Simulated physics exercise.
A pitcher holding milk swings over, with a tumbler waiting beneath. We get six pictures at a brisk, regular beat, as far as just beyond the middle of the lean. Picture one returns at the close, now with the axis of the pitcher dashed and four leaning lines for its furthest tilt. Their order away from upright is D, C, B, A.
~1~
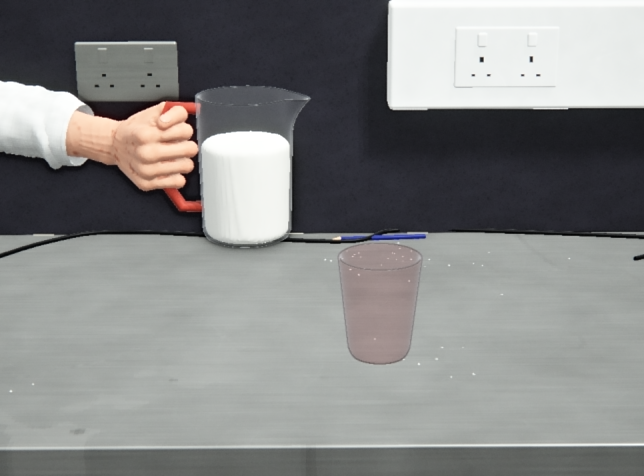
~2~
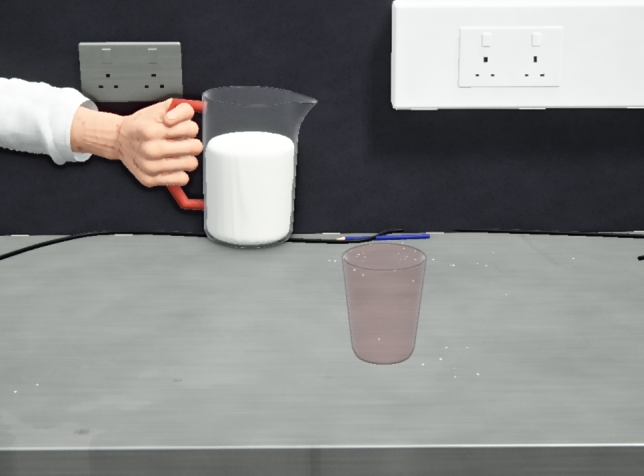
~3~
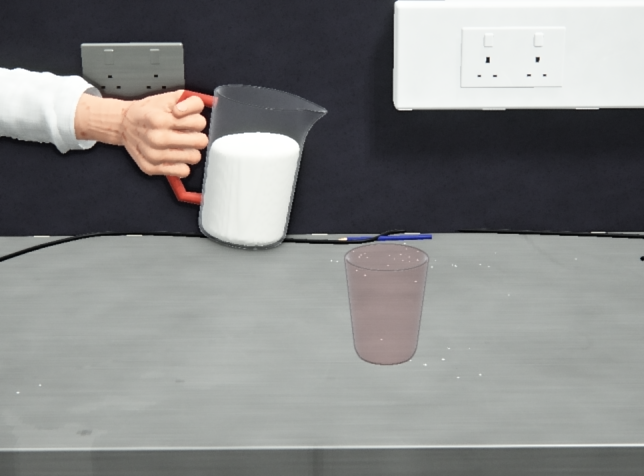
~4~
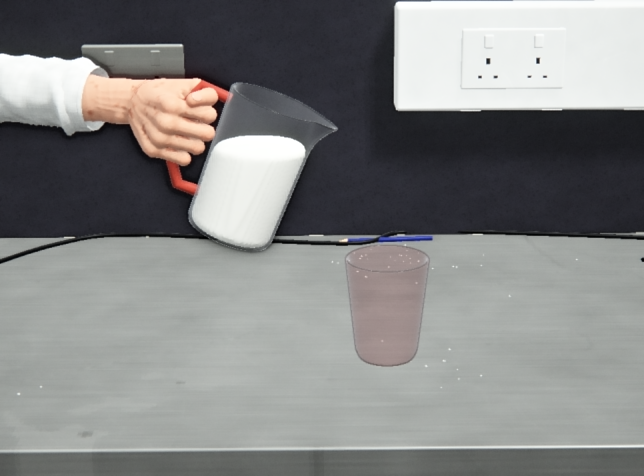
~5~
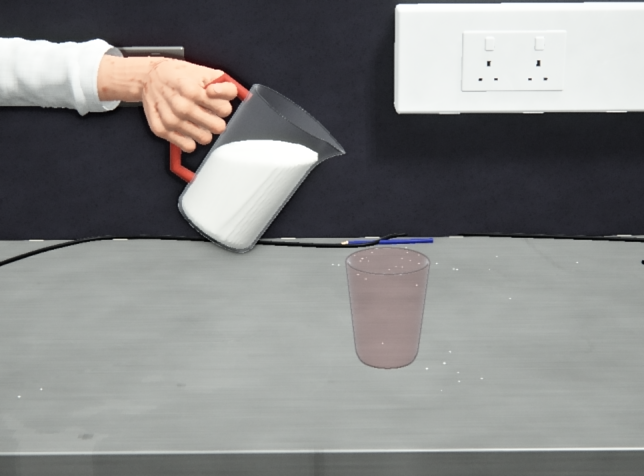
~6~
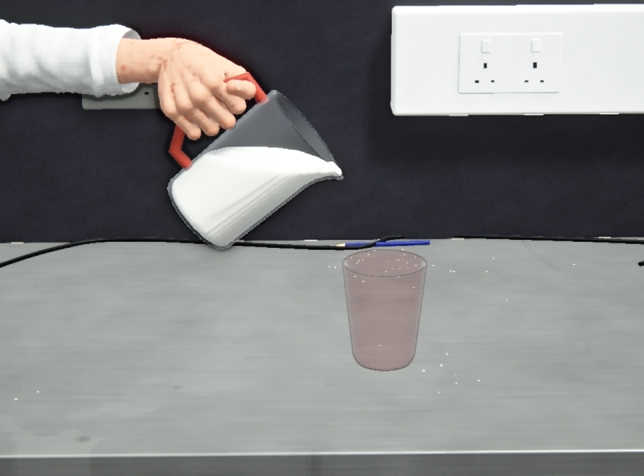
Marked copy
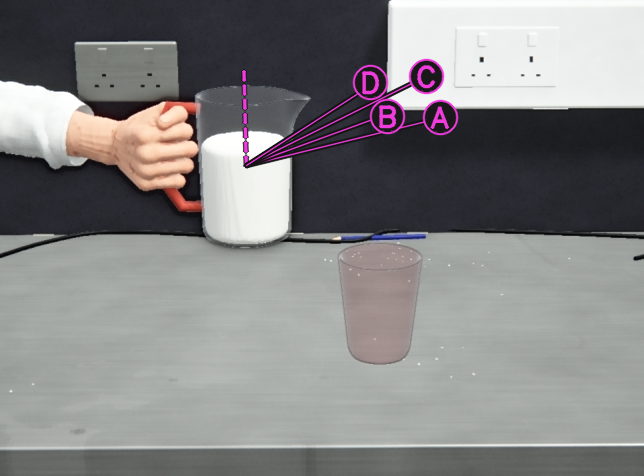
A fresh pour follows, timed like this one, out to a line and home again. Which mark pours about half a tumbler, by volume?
Use tilt B.
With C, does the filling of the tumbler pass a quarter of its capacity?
Yes.
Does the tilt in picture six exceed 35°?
Yes.
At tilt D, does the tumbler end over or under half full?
Under.
On the marked copy, A at (424, 122); B at (370, 120); C at (411, 83); D at (357, 93).
If A is chosen, the tumbler ends with about 69 % of what it can hold.
If B is chosen, the tumbler ends with about 50 % of what it can hold.
If C is chosen, the tumbler ends with about 32 % of what it can hold.
If D is chosen, the tumbler ends with about 19 % of what it can hold.
